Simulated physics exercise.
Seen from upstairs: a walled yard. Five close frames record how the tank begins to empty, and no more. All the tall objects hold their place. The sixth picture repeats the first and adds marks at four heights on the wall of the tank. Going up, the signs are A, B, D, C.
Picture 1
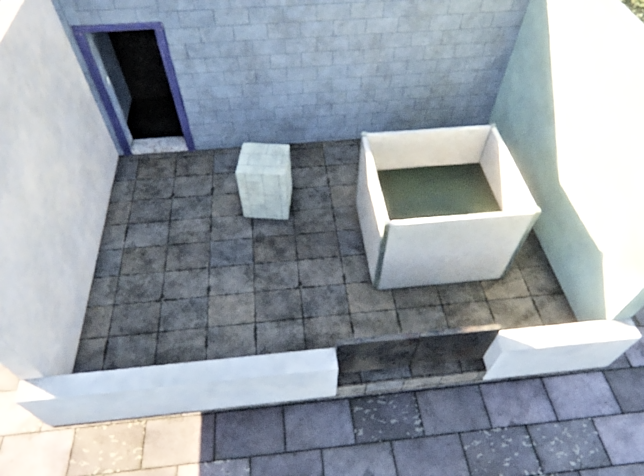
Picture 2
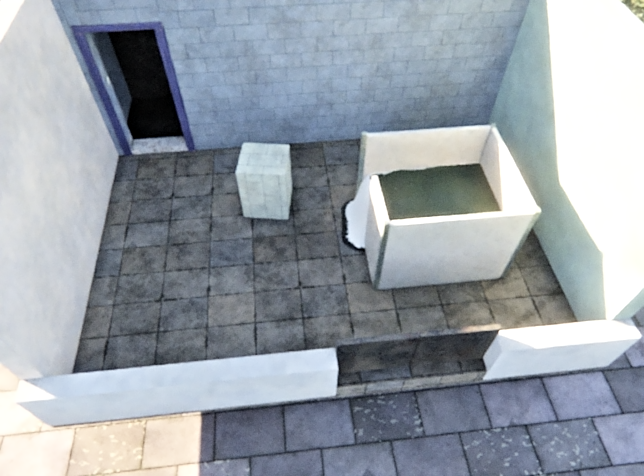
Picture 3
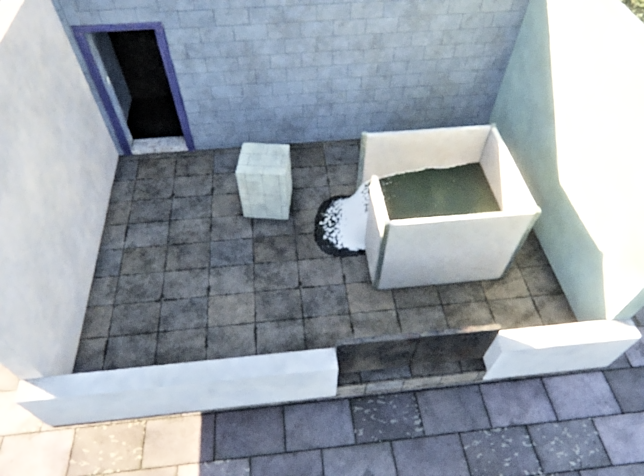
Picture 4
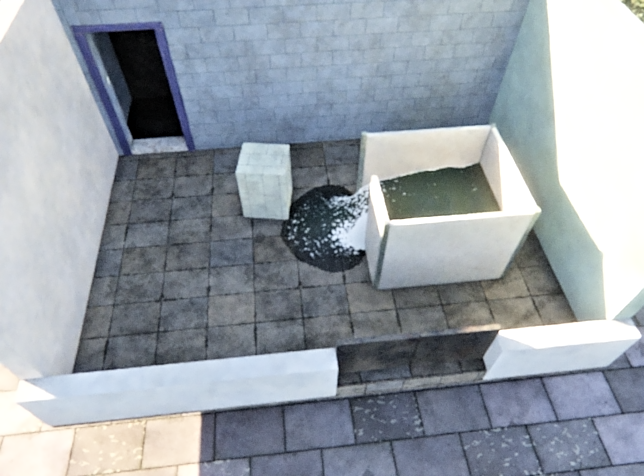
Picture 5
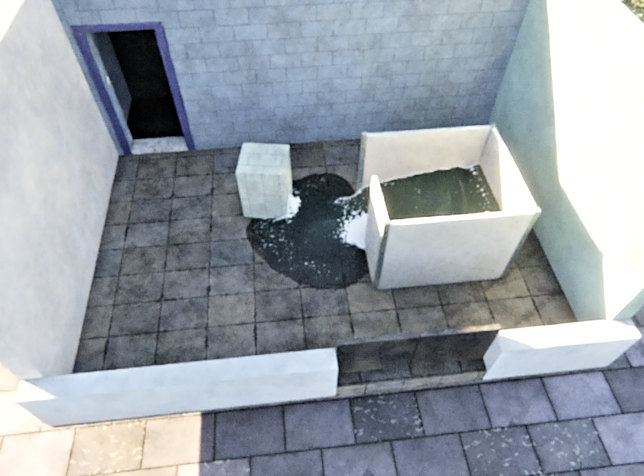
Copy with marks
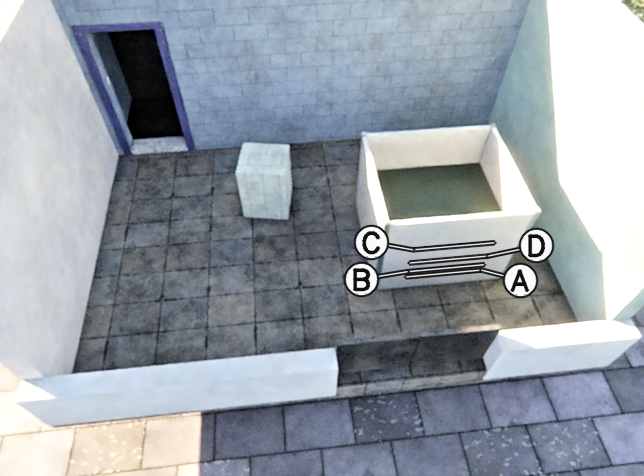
A walled yard paved with dark stone tiles is seen from upstairs, looking down. A blue-framed doorway stands at the back left, a pale block sits near the middle, a white-walled tank of dark green water stands to the right, and a low white wall with a dark gate runs along the front. Water pours from the tank's left side, foaming white, and spreads leftward in a widening dark pool that reaches the block, while the camera stays still.
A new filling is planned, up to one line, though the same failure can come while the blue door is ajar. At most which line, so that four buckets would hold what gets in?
Go for C.
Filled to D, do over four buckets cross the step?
No, that is safe.
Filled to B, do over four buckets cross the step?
No, that is safe.
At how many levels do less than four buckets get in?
All of them.
In white, A at (444, 273); B at (445, 268); C at (453, 246); D at (449, 259); from the bottom up A, B, D, C.
For mark A, nothing gets over.
For mark B, nothing gets over.
For mark C, a bucket or two gets in.
For mark D, nothing gets over.
